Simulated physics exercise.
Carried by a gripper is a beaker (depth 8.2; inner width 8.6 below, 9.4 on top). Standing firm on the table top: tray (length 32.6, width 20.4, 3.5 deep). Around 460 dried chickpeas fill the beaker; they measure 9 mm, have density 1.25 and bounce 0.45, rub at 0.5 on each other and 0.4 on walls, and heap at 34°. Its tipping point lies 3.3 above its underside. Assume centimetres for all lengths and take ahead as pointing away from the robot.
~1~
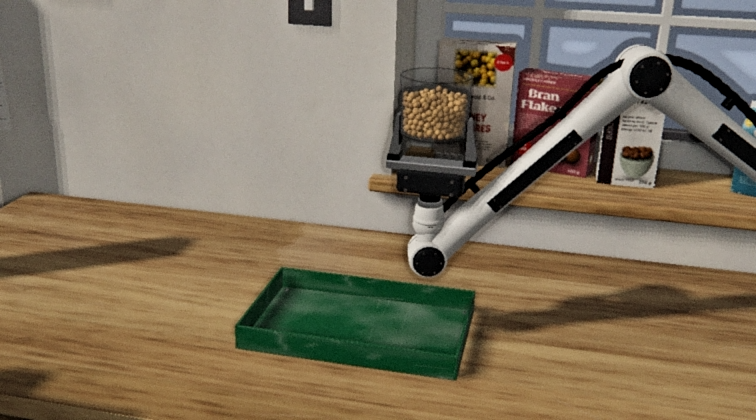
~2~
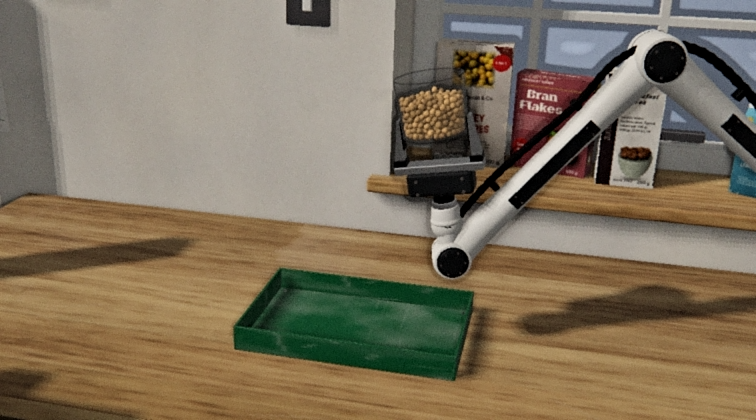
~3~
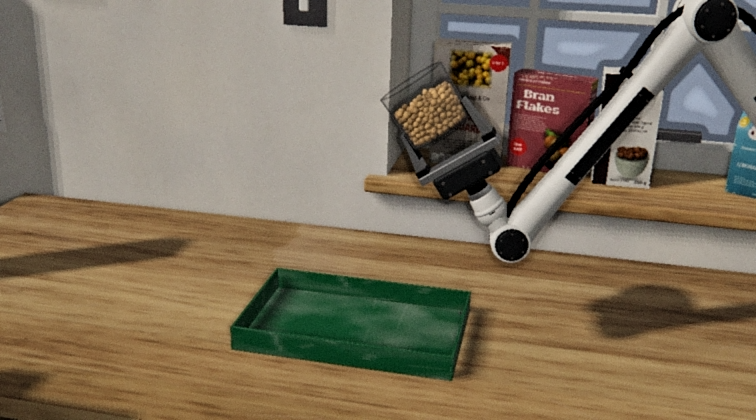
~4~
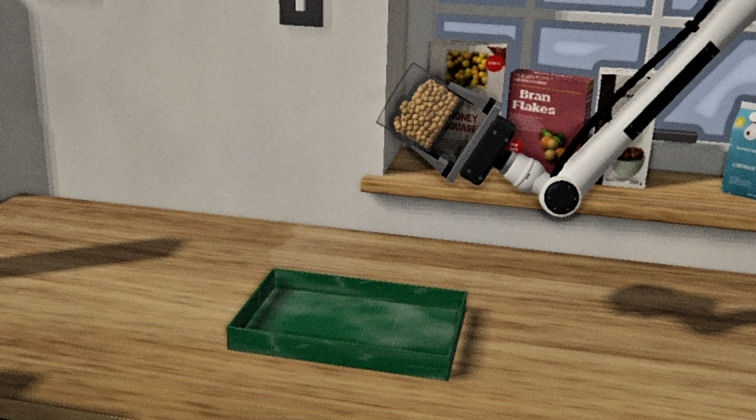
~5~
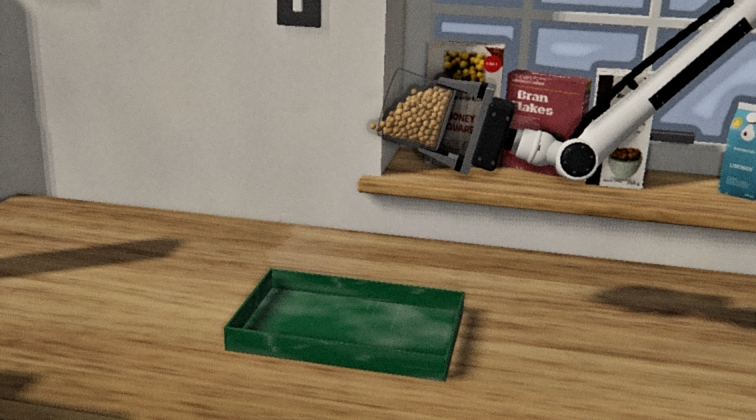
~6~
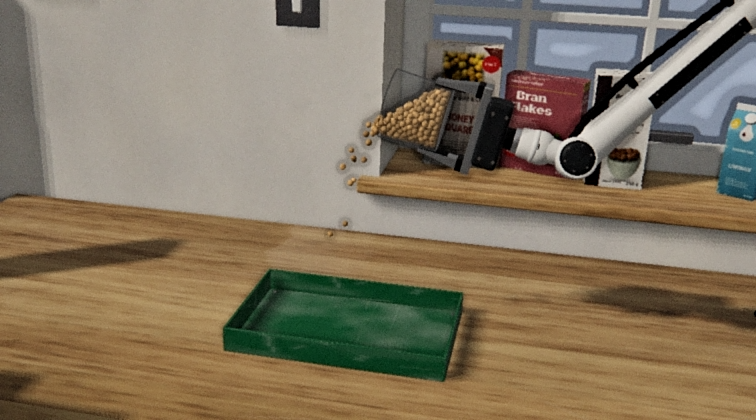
Robot arm tilting a clear beaker of dried chickpeas leftward above a wooden table, a few chickpeas dropping from its rim.
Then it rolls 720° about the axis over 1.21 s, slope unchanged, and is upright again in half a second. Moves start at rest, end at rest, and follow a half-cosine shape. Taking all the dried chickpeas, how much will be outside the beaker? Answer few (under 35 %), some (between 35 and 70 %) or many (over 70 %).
I would say some.
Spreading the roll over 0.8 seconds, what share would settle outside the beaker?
Estimated share: Close to 30 %.
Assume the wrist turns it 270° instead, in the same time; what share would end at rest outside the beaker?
Roughly 40 percent, then.
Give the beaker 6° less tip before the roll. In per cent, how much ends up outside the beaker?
25 %.
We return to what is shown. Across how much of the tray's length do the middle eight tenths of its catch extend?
About 22 centimetres.
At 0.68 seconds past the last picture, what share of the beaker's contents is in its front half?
Looks like around 70 per cent is in the front half.
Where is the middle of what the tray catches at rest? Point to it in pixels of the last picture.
Middle: Close to (304, 326).
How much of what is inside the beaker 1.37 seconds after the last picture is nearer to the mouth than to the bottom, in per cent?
About 35 percent is in the half nearer the mouth.
Then, 0.68 s after the last picture, tipped 78°, highest piece 40 above the table; 329 in the beaker, 79 in the tray, 1 on the table or floor, 53 in flight or on a rim.
Then, 1.37 s after the last picture, tipped 60°, highest piece 38 above the table; 255 in the beaker, 189 in the tray, 8 on the table or floor, 10 in flight or on a rim.
Then, 1.91 s after the last picture, upright, highest piece 39 above the table; 255 in the beaker, 199 in the tray, 8 on the table or floor.
Then, 2.61 s after the last picture, upright, highest piece 39 above the table; 255 in the beaker, 199 in the tray, 8 on the table or floor.
Final count, 255 in the beaker, 199 in the tray, 8 on the table or floor. That is 45 % outside the beaker.
